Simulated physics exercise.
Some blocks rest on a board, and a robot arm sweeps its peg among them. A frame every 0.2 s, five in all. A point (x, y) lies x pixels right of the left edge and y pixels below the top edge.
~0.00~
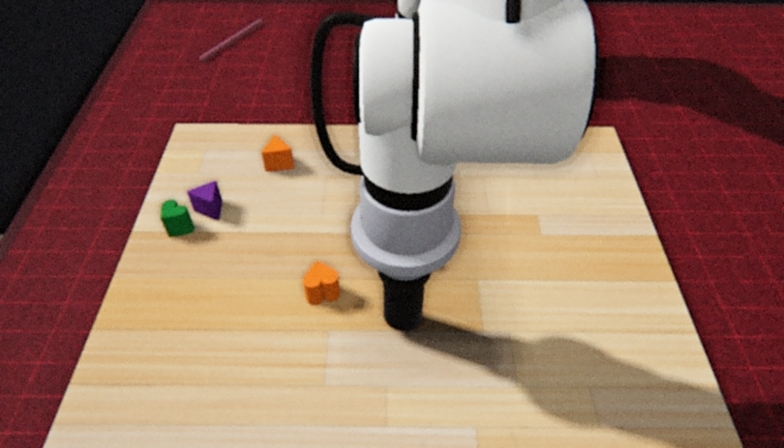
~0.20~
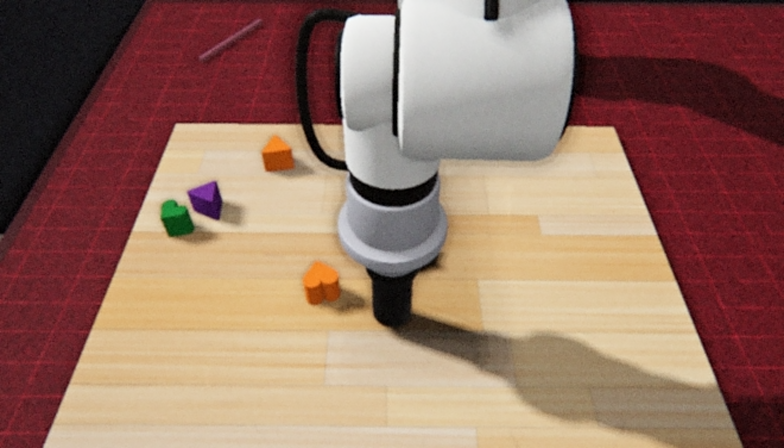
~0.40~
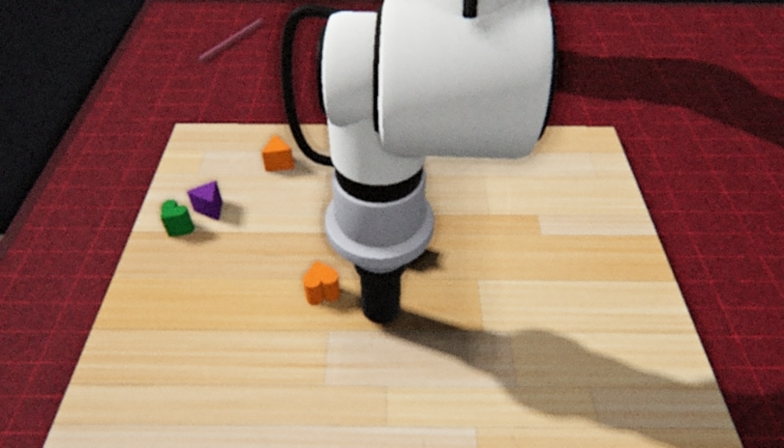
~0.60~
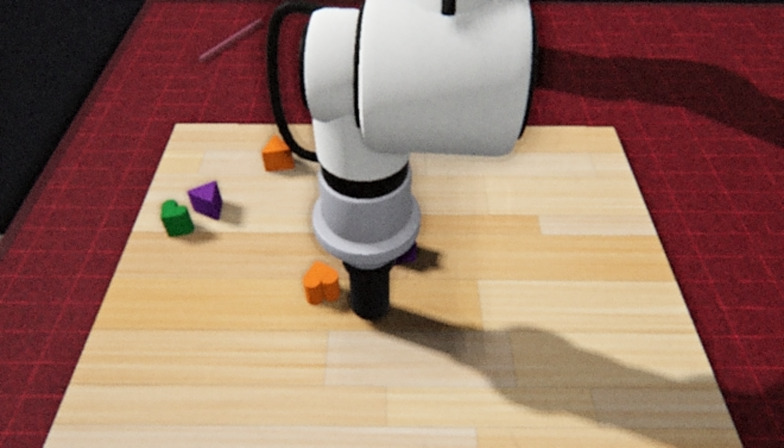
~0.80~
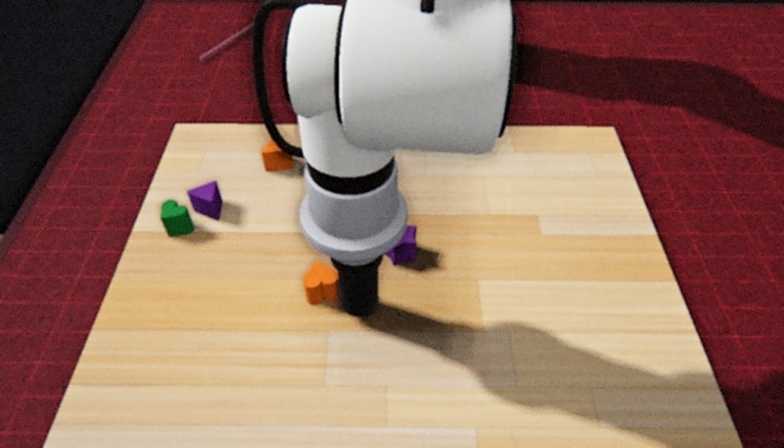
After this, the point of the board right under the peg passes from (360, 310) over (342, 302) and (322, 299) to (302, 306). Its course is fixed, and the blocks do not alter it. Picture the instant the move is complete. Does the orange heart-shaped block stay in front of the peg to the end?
I believe not.
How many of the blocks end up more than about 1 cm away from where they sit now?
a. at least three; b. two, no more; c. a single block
The correct letter is c.
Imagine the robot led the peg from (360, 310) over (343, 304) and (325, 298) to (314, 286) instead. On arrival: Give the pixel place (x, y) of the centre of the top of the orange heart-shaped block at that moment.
Final place: (279, 257).
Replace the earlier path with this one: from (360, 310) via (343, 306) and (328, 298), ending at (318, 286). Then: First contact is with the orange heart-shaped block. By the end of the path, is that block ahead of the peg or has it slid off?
Pushed along.
On the path given first. Halfway along, peg at (332, 290); orange heart-shaped block at (299, 267).
At the end, peg at (301, 297); orange heart-shaped block at (277, 264), turned 45° clockwise; purple star not moved.
